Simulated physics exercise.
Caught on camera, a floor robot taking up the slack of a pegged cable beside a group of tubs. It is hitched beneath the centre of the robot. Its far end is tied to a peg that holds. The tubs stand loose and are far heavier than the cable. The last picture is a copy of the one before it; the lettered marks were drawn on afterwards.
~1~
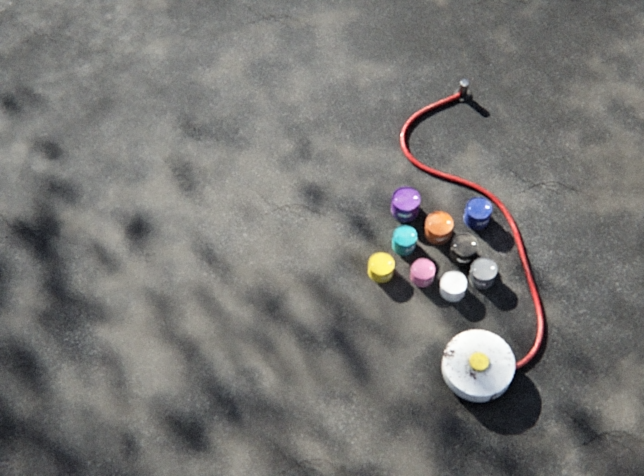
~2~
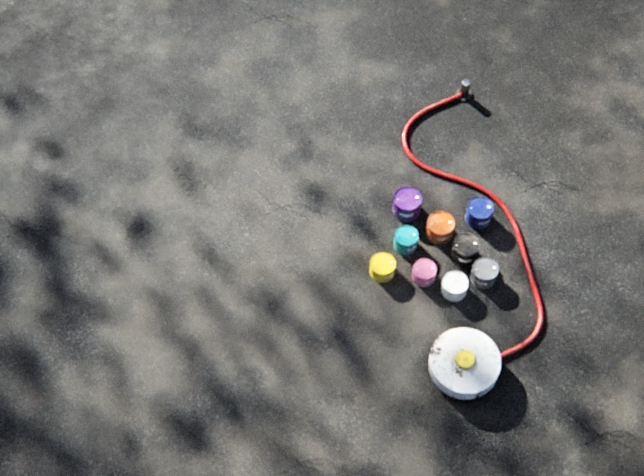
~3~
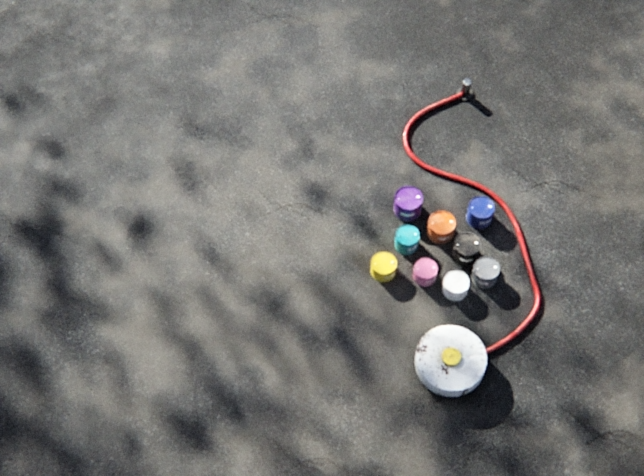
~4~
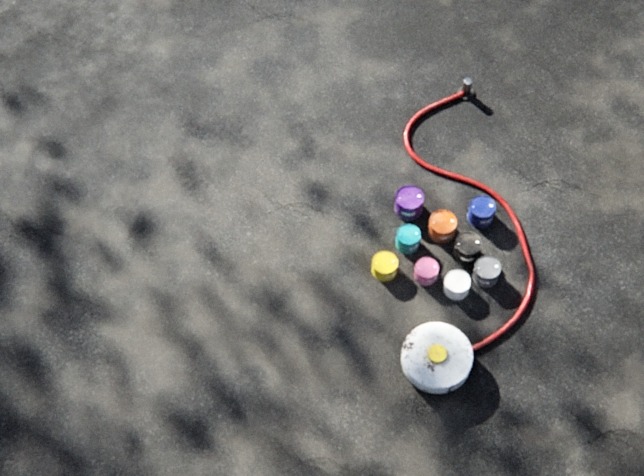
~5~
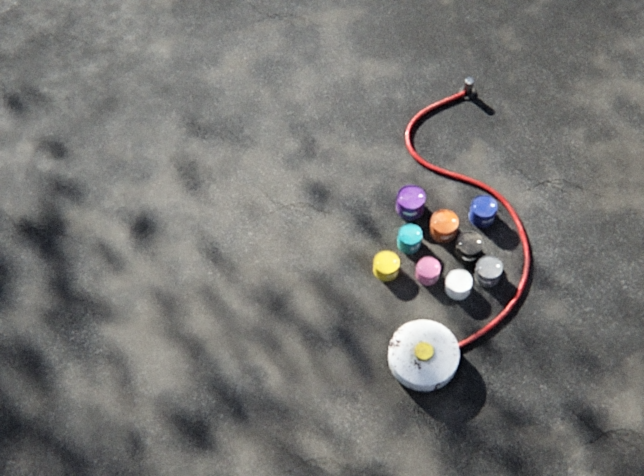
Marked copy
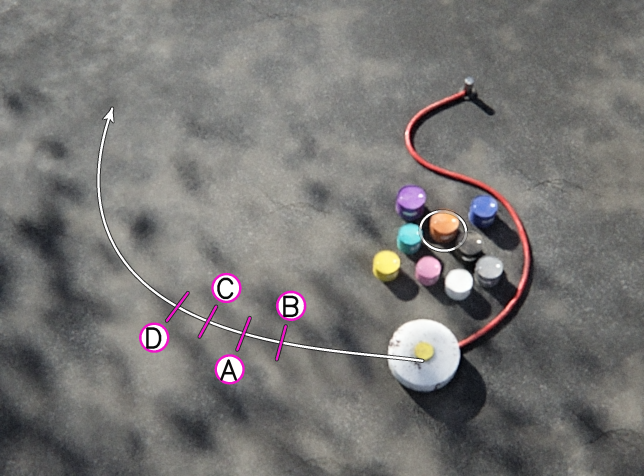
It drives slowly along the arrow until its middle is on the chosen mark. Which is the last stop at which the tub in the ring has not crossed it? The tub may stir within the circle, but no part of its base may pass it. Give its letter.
It should halt at A.
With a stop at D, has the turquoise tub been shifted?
Yes.
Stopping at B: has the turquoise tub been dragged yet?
No.
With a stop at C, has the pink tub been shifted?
Yes.
On the marked copy, A at (244, 334); B at (281, 343); C at (208, 321); D at (177, 307); the ring at (443, 231); the route from (423, 361) via (158, 295) to (112, 108).
With A. Early on, robot (360, 349); orange tub (444, 226).
Further on, robot (294, 340); orange tub (444, 226).
At the end, robot (242, 329); black tub (466, 240); orange tub (444, 226); grey tub (457, 261); pink tub (415, 266); blue tub (474, 211); white tub (438, 276); the orange tub is still in its ring.
As for the rest, B is safe but short; C drags the ringed tub to (429, 217); D drags the ringed tub to (407, 205).
